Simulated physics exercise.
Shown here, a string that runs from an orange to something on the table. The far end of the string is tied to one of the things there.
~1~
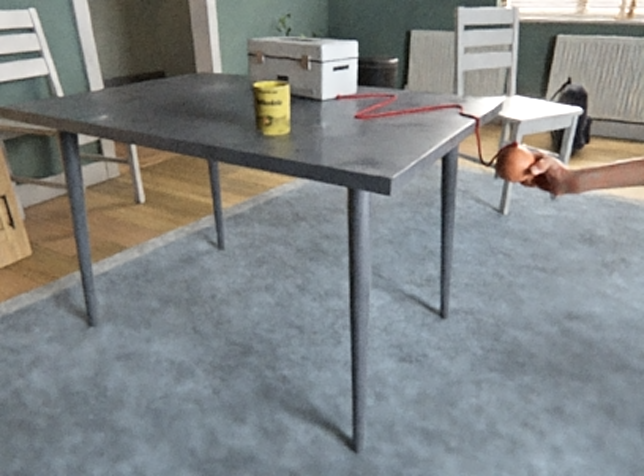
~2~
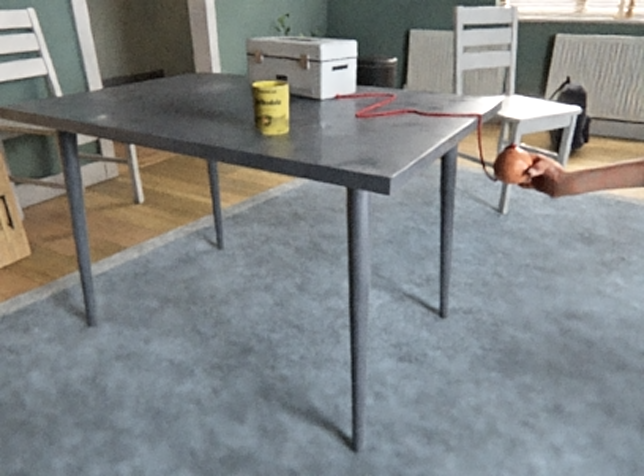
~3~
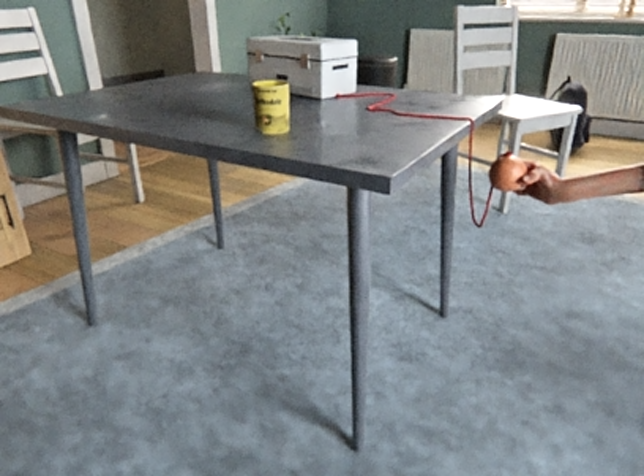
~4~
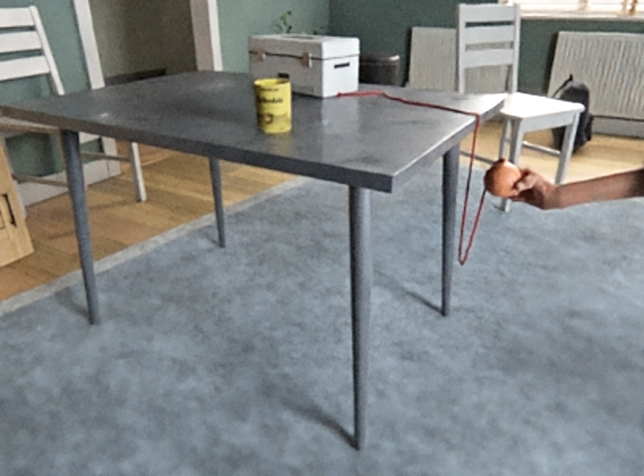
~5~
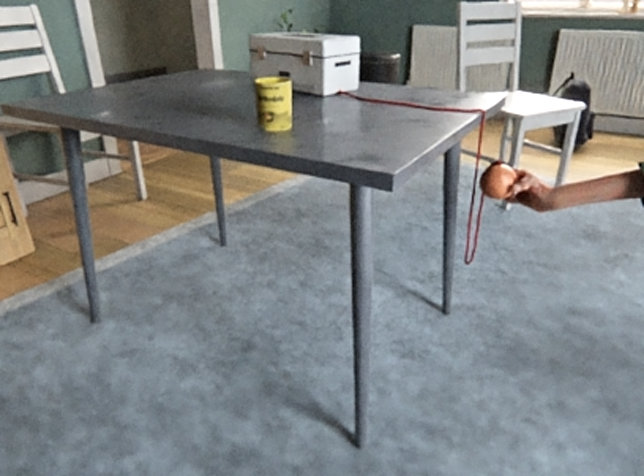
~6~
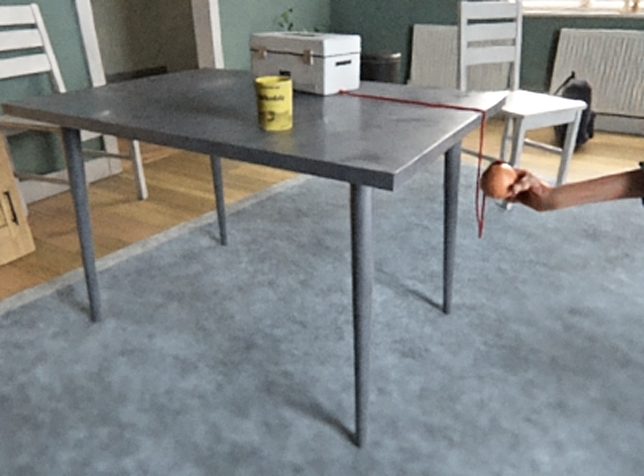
A hand holds an orange beside a table while red string slips over the edge.
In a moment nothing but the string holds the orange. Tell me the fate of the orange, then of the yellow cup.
In the end the orange lands on the floor, the yellow cup keeps its place.
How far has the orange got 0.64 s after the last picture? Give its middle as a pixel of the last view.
Close to (469, 366).
Then, 0.24 s on from there, orange off the ground near (488, 245); toolbox in place; cup in place.
Then, 0.64 s on from there, orange on the floor near (468, 366); toolbox in place; cup in place.
In the end, orange on the floor near (468, 366); toolbox in place; cup in place. The orange drops all the way and the yellow cup stays on top.
